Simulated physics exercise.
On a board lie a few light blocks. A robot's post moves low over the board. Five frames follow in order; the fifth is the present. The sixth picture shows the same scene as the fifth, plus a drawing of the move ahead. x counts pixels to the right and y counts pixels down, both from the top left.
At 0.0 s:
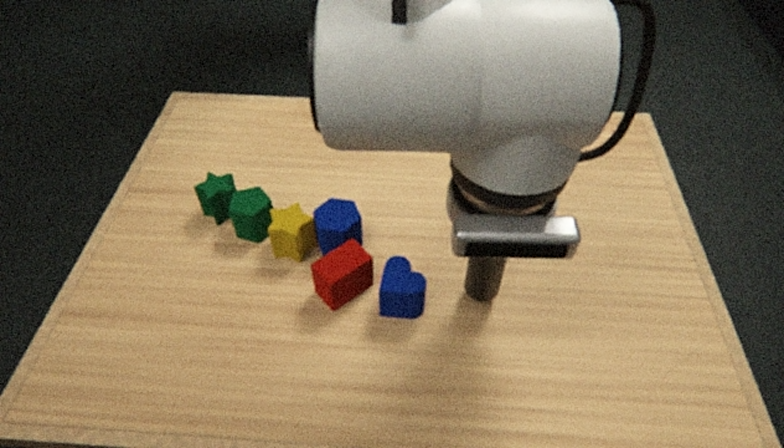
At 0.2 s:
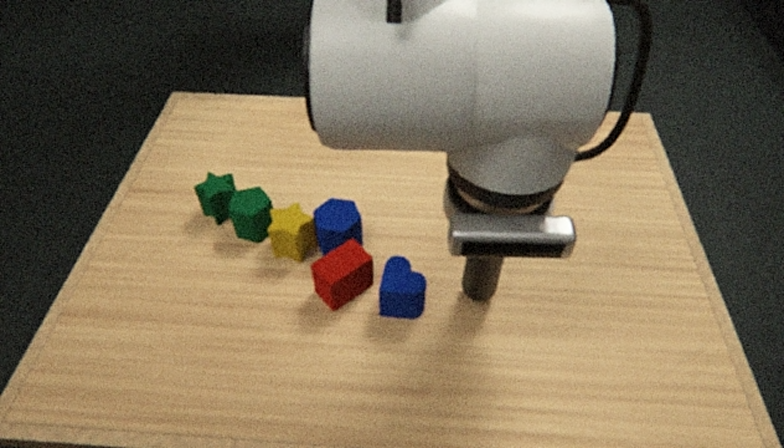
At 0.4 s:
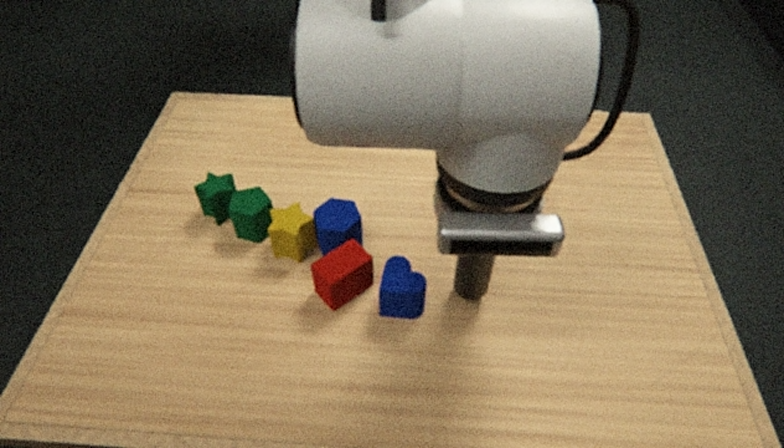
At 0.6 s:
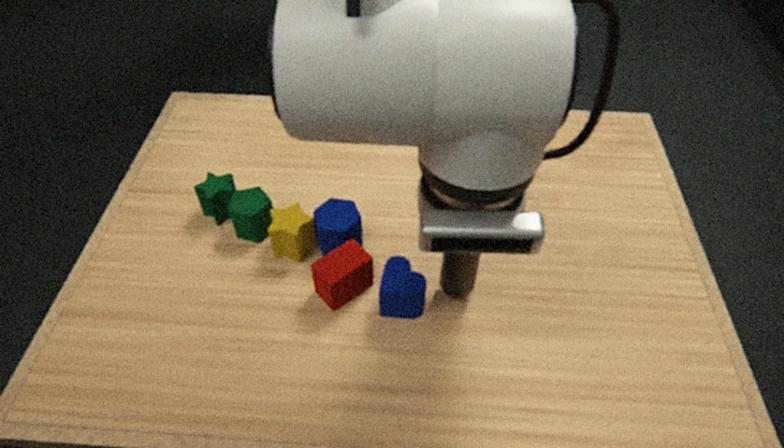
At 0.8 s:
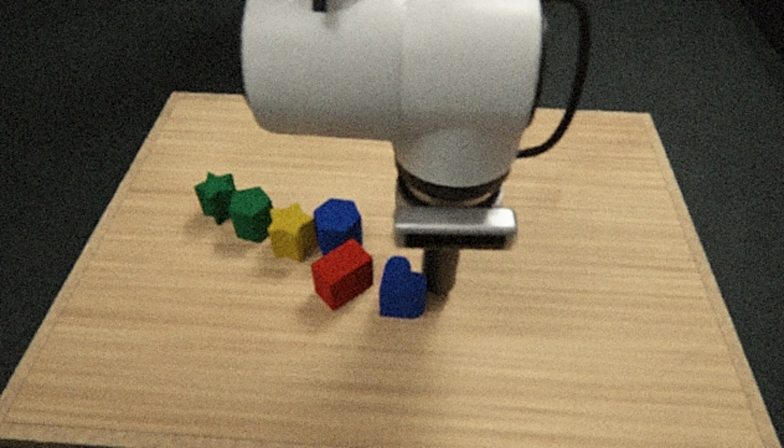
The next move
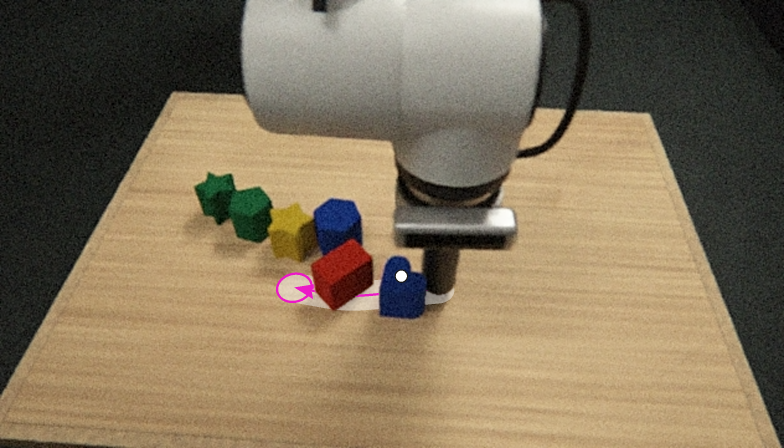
A pale wooden board with dark surroundings is seen from above at an angle by a still camera. Two green blocks, a yellow star, a blue block, a red block and a blue heart run from upper left toward the middle, with a white robot arm to their right. The arm slides its dark post left over the board, close beside the heart, while the blocks stay still.
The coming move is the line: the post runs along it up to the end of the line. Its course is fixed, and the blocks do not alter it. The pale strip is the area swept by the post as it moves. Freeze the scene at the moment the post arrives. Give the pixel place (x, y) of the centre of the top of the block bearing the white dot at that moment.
Its top middle is near (339, 298).
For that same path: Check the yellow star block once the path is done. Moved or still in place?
Gets moved.
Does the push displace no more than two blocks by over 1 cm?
Answer: No.
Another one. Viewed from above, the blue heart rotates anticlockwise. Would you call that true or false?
The statement is true.
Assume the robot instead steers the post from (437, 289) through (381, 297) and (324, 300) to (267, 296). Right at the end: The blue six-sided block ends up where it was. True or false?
True.
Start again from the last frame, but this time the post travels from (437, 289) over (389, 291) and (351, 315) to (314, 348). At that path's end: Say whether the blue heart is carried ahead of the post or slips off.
The block stays ahead.
Drawn move, from (437, 289) through (389, 293) and (341, 295) to (294, 287); the dot is on the blue heart.
The first path, step by step. One third of the way, post at (389, 285); blue heart at (365, 287).
Two thirds of the way, post at (340, 287); red rectangle at (307, 253); blue heart at (339, 298), turned 55° anticlockwise.
At the end, post at (293, 280); green pentagon at (247, 196); yellow star block at (277, 210), turned 45° clockwise; red rectangle at (261, 243); blue heart at (339, 298), turned 55° anticlockwise.
